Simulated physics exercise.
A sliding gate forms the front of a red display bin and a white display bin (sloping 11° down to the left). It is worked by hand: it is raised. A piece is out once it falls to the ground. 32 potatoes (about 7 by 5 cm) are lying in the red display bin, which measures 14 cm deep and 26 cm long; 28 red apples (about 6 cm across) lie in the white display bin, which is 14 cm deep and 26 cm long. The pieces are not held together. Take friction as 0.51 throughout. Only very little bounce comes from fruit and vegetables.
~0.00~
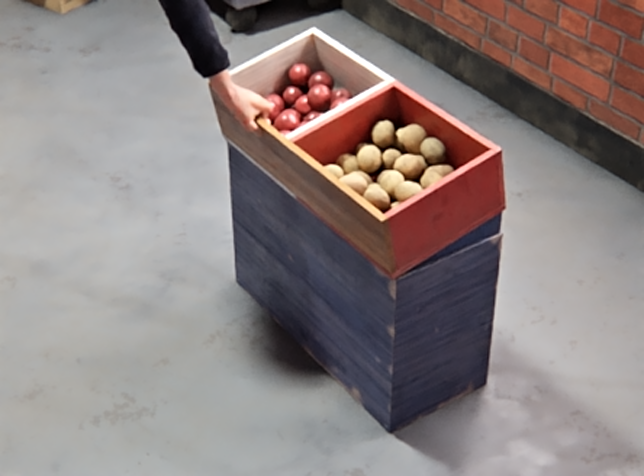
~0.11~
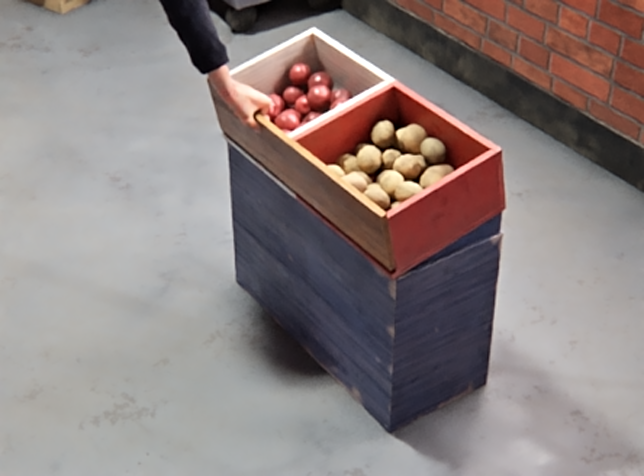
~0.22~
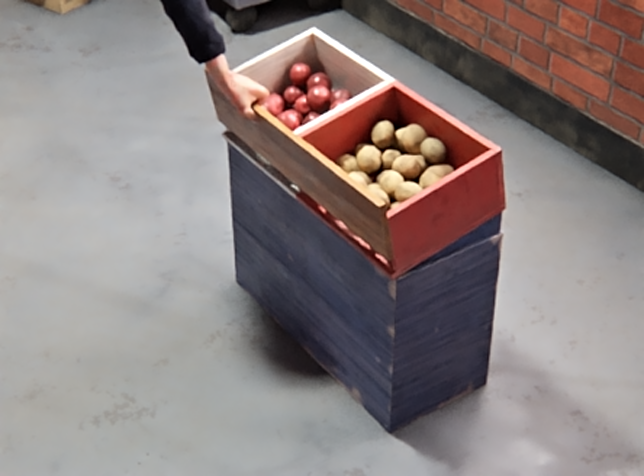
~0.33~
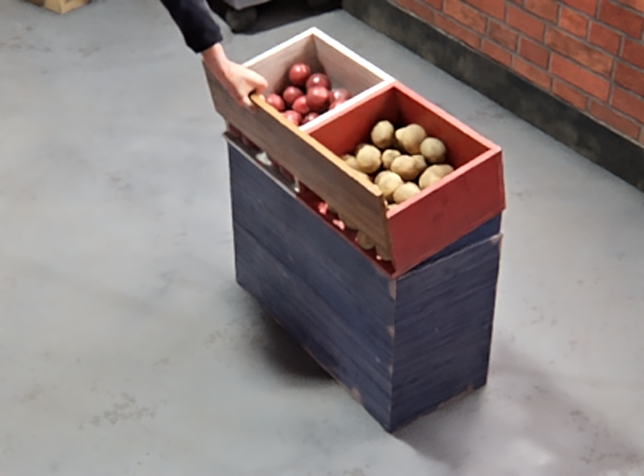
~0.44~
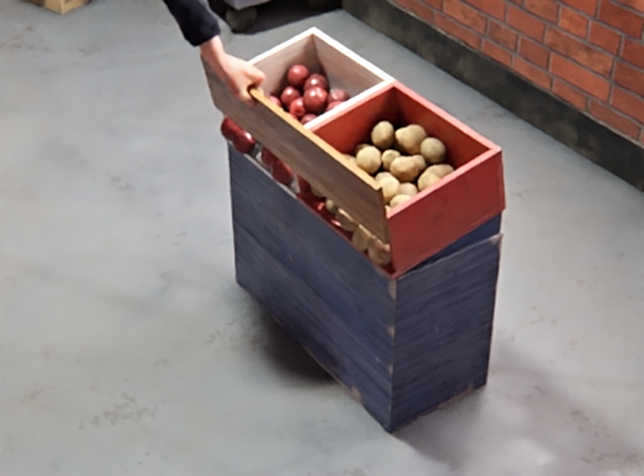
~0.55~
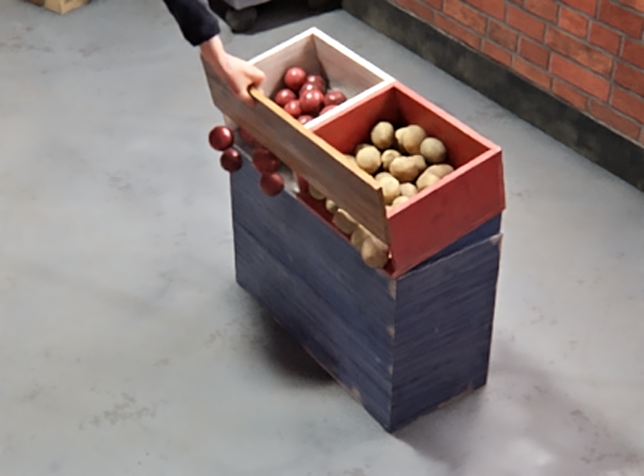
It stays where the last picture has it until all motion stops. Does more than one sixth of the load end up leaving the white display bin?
Yes.
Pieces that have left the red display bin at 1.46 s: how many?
Estimate for the red display bin by then: Some 2 out.
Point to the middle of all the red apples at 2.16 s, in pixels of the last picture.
Near (238, 325).
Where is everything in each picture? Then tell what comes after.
In the first picture (we follow the rim corner now nearest the camera), white display bin at (286, 138); red display bin at (386, 216); gate up 0 cm; nothing has dropped clear.
In the second picture, white display bin at (286, 138); gate up 1 cm.
In the third picture, white display bin at (286, 138); gate up 3 cm.
In the fourth picture, white display bin at (286, 138); gate up 6 cm.
In the fifth picture, white display bin at (286, 138); gate up 8 cm.
In the sixth picture, white display bin at (286, 138); red display bin at (386, 216); gate up 8 cm; nothing has dropped clear.
After 0.95 s, 2 of 32 out of the red display bin and 8 of 28 out of the white display bin.
After 1.46 s, 2 of 32 out of the red display bin and 13 of 28 out of the white display bin.
After 2.16 s, 2 of 32 out of the red display bin and 19 of 28 out of the white display bin.
Final count (at 3.07 s), 6 of 32 out of the red display bin and 22 of 28 out of the white display bin. Asked share, 22 of 28, 79 per cent.
